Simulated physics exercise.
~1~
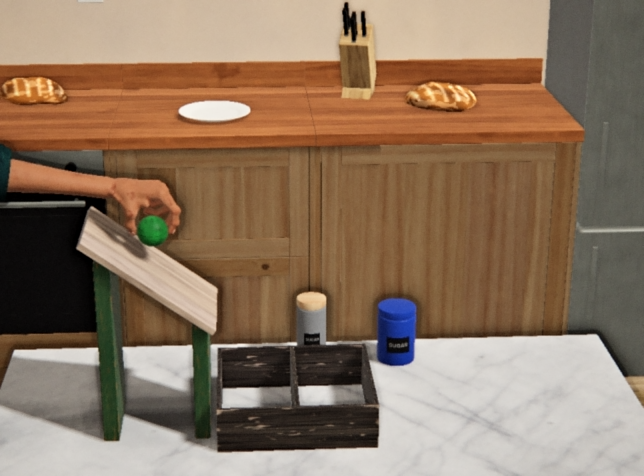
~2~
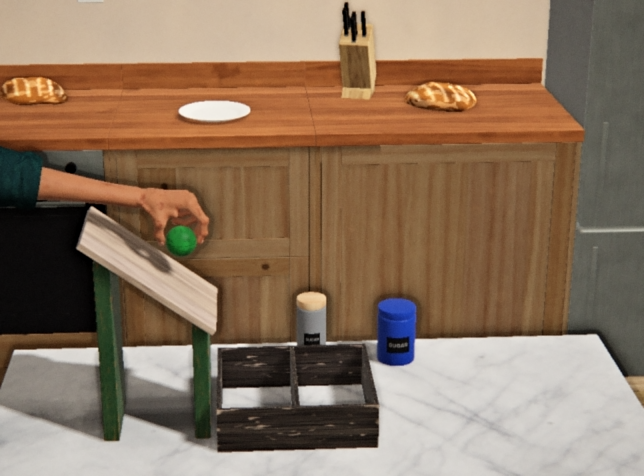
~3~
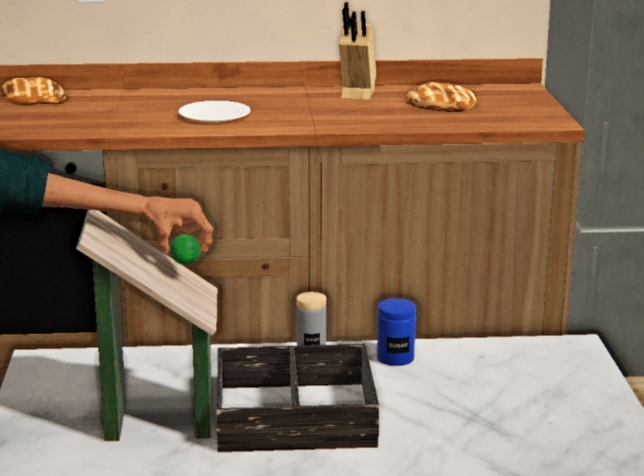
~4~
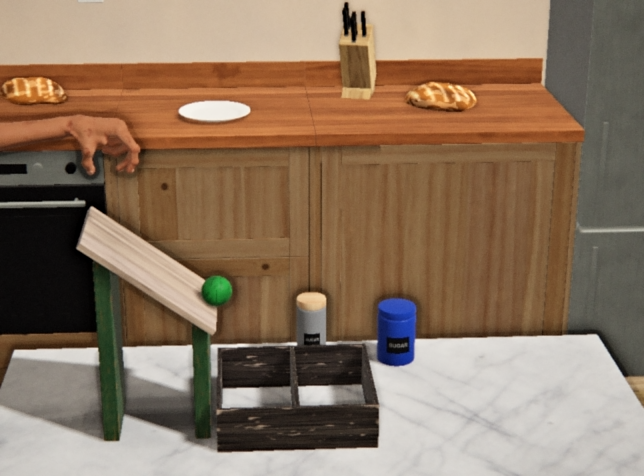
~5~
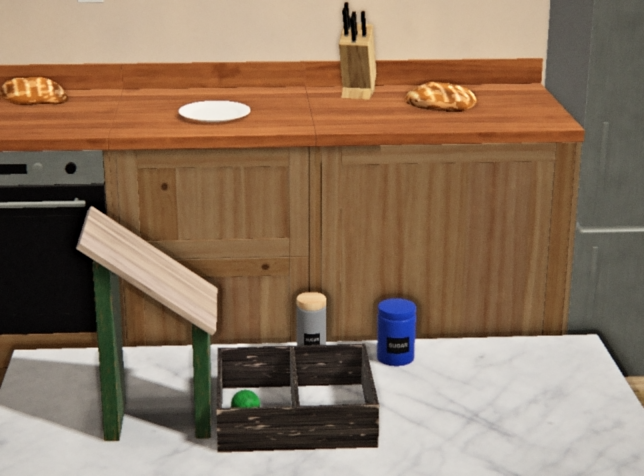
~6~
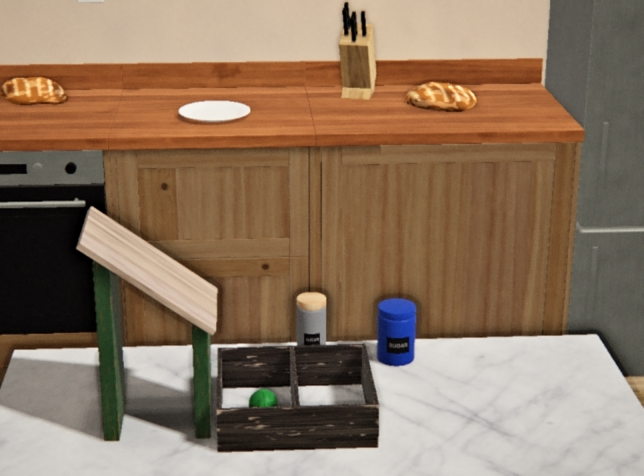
The video shows a hand holding a green ball over a sloping board, moving it right and down before releasing it and withdrawing. The ball travels off the board's lower end into the nearer bay of a dark tray and stays there, while the grey and blue jars remain in place.
